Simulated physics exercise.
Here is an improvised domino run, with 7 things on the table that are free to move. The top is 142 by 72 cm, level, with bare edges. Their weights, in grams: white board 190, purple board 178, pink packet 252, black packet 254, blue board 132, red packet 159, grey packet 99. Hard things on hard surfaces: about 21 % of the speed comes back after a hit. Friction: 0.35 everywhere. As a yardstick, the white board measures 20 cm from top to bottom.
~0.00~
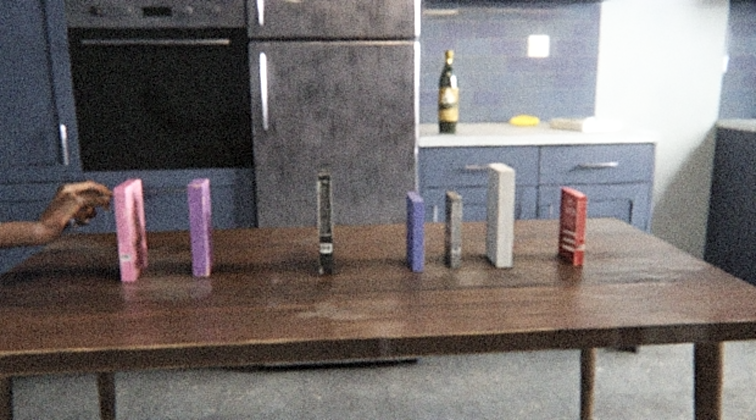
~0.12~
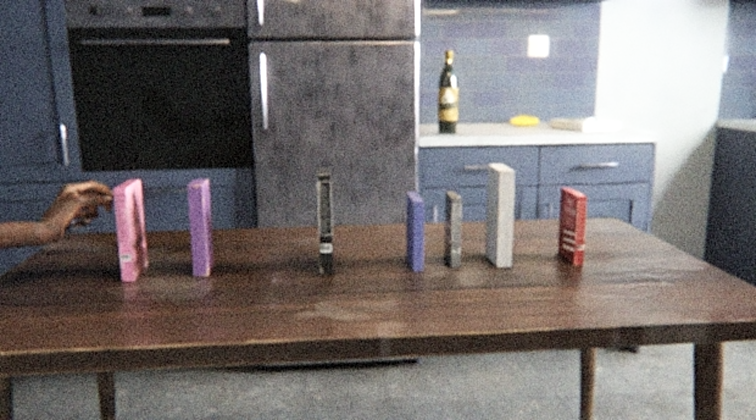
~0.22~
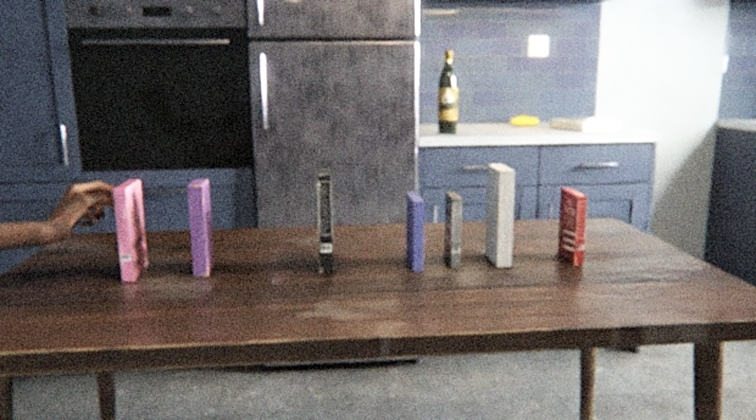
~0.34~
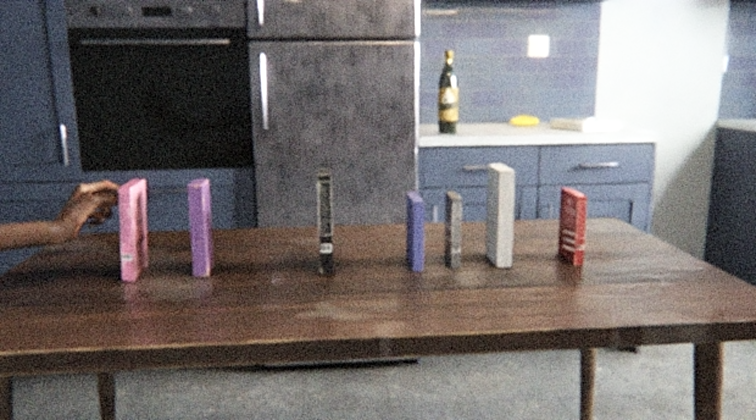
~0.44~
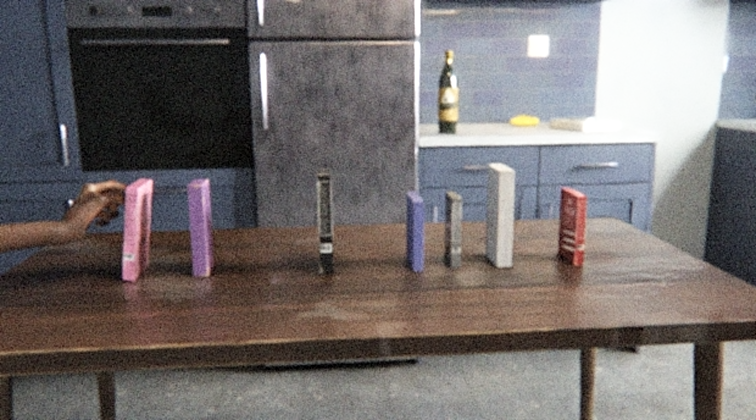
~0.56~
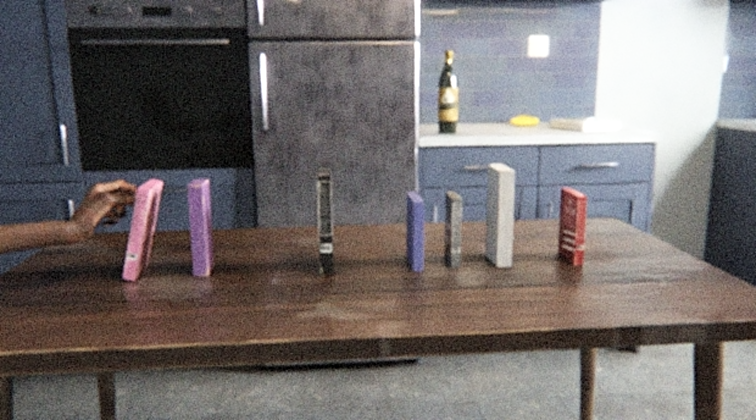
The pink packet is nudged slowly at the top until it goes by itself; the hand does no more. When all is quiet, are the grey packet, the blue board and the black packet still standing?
The grey packet stays upright and the blue board stays upright and the black packet stays upright.
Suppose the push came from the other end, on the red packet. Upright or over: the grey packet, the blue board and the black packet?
The grey packet falls over; the blue board falls over; the black packet stays upright.
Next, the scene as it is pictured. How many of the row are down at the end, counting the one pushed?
In all, 2.
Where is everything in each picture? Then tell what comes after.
In the first picture, grey packet (453, 229); blue board (415, 230); black packet (325, 220).
In the second picture, white board (500, 215); purple board (201, 227).
In the third picture, white board (500, 215); purple board (201, 227).
In the fourth picture, pink packet 3° over; white board (500, 215); purple board (201, 227).
In the fifth picture, pink packet 7° over; white board (500, 215); purple board (201, 227).
In the sixth picture, pink packet 14° over; grey packet (453, 229); blue board (415, 230); black packet (325, 220).
Around 0.76 s, pink packet 44° over; purple board at 8° to upright.
Around 0.86 s, pink packet 65° over; purple board at 39° to upright.
Around 0.96 s, pink packet 79° over; purple board on its side.
Finally (1.5 s), on their side or leaning hard on the table, purple board; the other 4 still in place (within 5 cm). Final places as that camera would see them, grey packet near (453, 229), blue board near (415, 230).
